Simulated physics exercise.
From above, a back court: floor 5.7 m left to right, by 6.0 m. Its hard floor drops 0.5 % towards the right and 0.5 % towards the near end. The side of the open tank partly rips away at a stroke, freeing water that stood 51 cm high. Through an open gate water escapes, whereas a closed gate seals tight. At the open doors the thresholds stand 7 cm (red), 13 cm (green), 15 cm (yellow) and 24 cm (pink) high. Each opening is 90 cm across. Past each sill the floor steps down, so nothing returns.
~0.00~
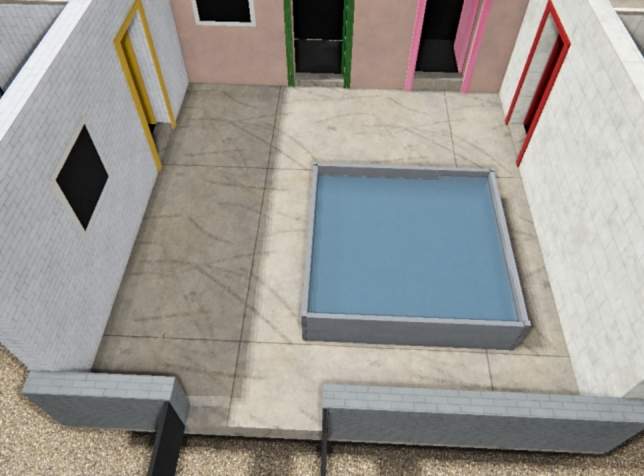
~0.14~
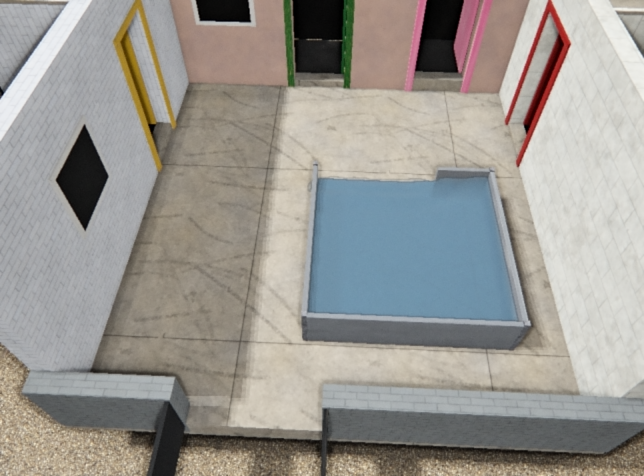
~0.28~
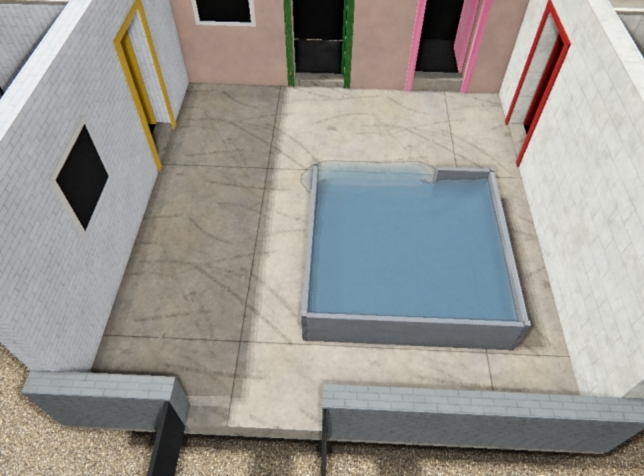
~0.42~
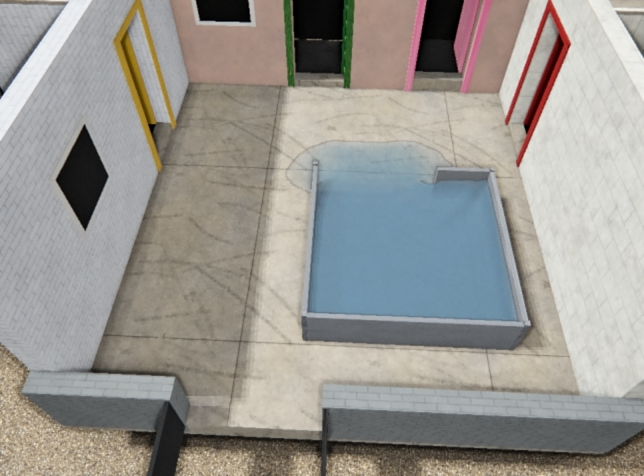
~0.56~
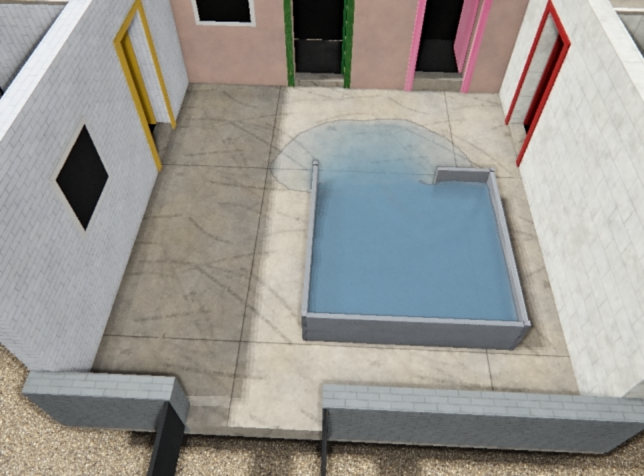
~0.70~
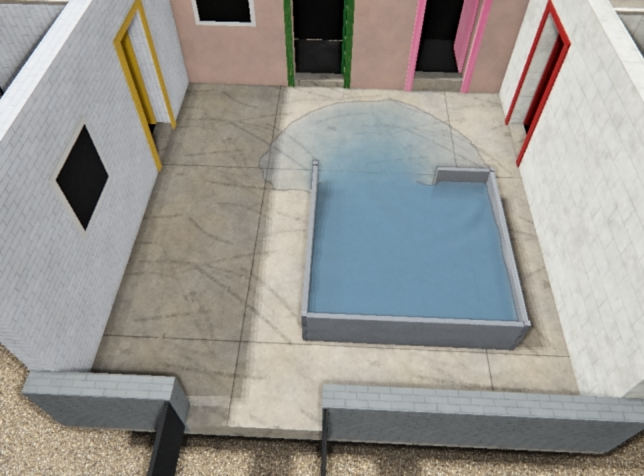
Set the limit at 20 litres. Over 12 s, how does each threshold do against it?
At the red door the water goes past it. At the green door the water goes past it. At the yellow door the water stays short of it. At the pink door the water stays short of it.
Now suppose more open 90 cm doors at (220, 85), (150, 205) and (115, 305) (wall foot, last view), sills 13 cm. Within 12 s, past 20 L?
Well, the first is on the high side, the second is on the low side, and the third is on the low side.
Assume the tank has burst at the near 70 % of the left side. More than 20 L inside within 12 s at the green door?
At the green door the limit is not exceeded.
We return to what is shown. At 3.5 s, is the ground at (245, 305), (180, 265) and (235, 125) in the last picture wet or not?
In that order: Still dry, still dry, flooded.
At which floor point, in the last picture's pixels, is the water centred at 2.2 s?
Around (383, 201) in the last picture.
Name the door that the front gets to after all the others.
Lab note: Last arrival at the yellow door.
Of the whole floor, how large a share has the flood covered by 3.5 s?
About 50 per cent.
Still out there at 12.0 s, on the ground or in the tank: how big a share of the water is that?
Some 78 out of every hundred parts.
After 1.4 s water covers 30 % of the floor and is deepest (32 cm) near (355, 94); red door 1 cm at the sill, 0 L in, green door 22 cm at the sill, 2 L in, yellow door not reached, pink door 19 cm at the sill, 0 L in.
After 2.2 s water covers 35 % of the floor and is deepest (32 cm) near (495, 99); red door 3 cm at the sill, 0 L in, green door 27 cm at the sill, 41 L in, yellow door not reached, pink door 22 cm at the sill, 0 L in.
After 3.5 s water covers 50 % of the floor and is deepest (30 cm) near (495, 99); red door 13 cm at the sill, 6 L in, green door 22 cm at the sill, 113 L in, yellow door 10 cm at the sill, 0 L in, pink door 17 cm at the sill, 0 L in.
After 7.0 s water covers 95 % of the floor and is deepest (16 cm) near (562, 420); red door 11 cm at the sill, 57 L in, green door 13 cm at the sill, 137 L in, yellow door 10 cm at the sill, 0 L in, pink door 11 cm at the sill, 0 L in.
After 12.0 s water covers 95 % of the floor and is deepest (12 cm) near (383, 396); red door 8 cm at the sill, 79 L in, green door 7 cm at the sill, 137 L in, yellow door 6 cm at the sill, 0 L in, pink door 7 cm at the sill, 0 L in.
